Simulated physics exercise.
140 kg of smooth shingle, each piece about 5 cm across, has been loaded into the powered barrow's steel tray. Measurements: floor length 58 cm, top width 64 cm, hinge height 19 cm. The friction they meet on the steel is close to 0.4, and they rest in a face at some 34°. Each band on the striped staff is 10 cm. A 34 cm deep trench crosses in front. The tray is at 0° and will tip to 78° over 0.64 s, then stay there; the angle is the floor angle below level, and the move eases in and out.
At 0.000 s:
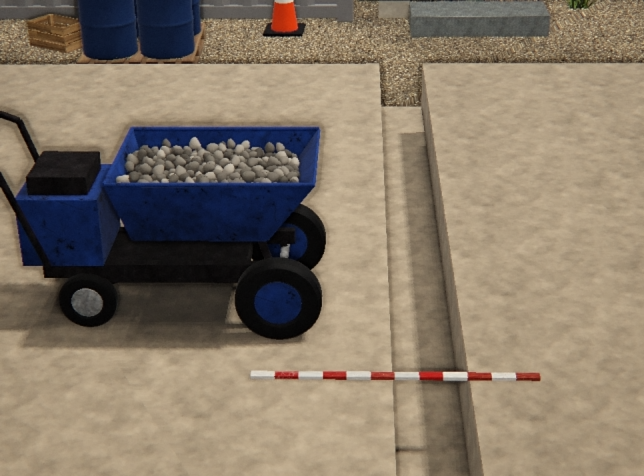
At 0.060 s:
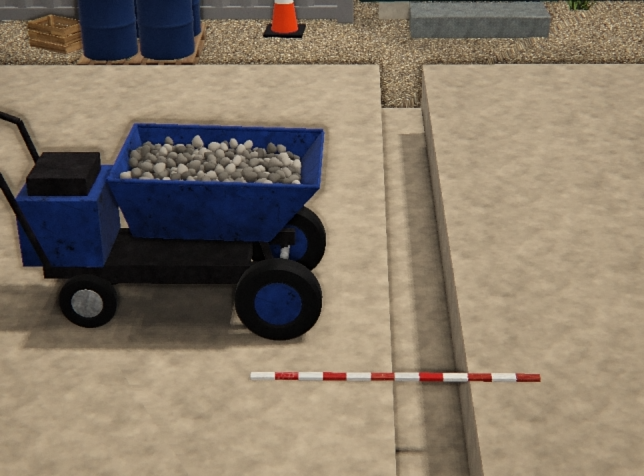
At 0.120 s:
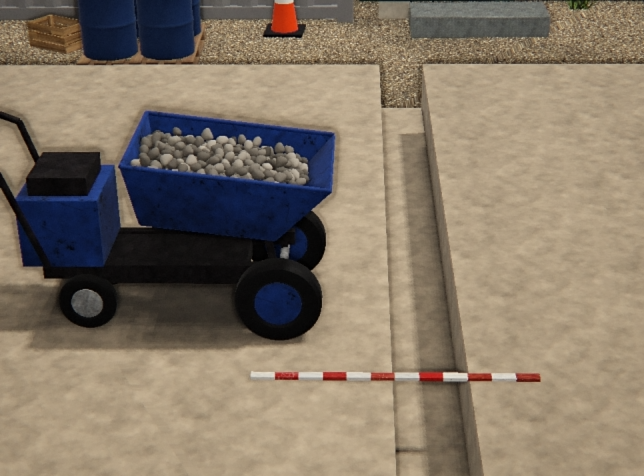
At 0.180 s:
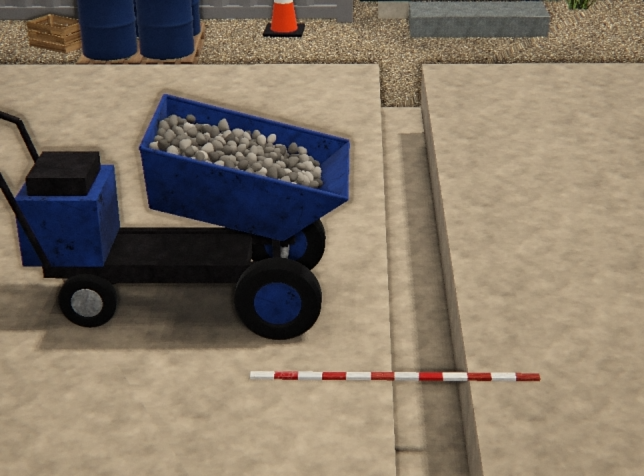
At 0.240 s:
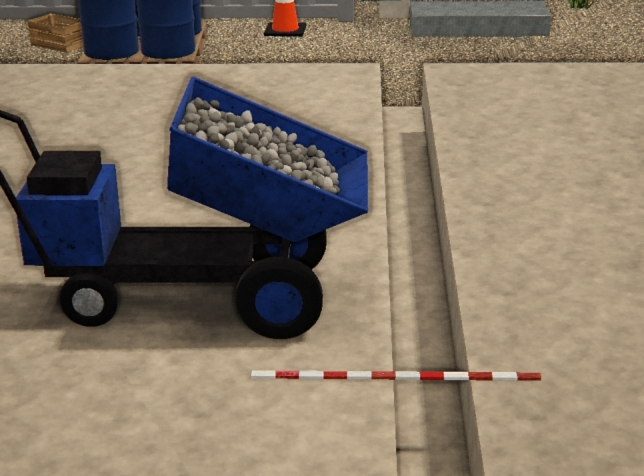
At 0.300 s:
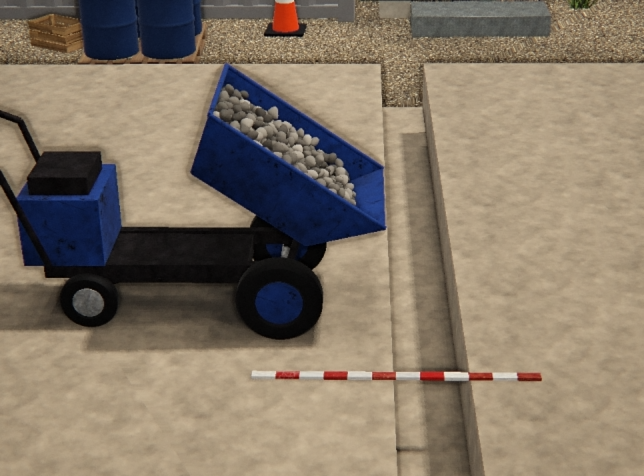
A blue tray heaped with grey and whitish stones sits level on a small powered barrow with black tyres, seen from the side and slightly above on pale, sandy ground. A narrow trench and a red-and-white striped staff lie to the right, with blue barrels, a crate and an orange cone behind. The tray's left end rises, slowly then faster, slanting down rightward, while barrow and camera stay still.
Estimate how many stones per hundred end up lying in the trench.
43 %.
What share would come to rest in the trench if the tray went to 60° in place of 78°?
Trench share: Approx. 40%.
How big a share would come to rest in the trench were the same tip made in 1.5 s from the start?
In that case some 60 per cent.
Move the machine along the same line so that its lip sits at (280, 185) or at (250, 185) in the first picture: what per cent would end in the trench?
First spot about 75, second spot about 80 per cent.
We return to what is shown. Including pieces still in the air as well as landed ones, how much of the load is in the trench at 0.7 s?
Close to 25 per cent has got there by then.
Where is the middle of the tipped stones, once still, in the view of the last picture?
The tipped stones centre close to (490, 303).
After 0.5 s the floor is at 66°; 100 % in the tray; the foremost stones are at (406, 256).
After 0.7 s the floor is at 78°; 46 % in the tray, 23 % in the trench, 31 % past the trench; the foremost stones are at (516, 303).
After 1.1 s the floor is at 78°; 2 % in the tray, 40 % in the trench, 58 % past the trench; the foremost stones are past the picture's edge.
After 3.0 s the floor is at 78°; 0 % in the tray, 43 % in the trench, 57 % past the trench; the foremost stones are past the picture's edge.
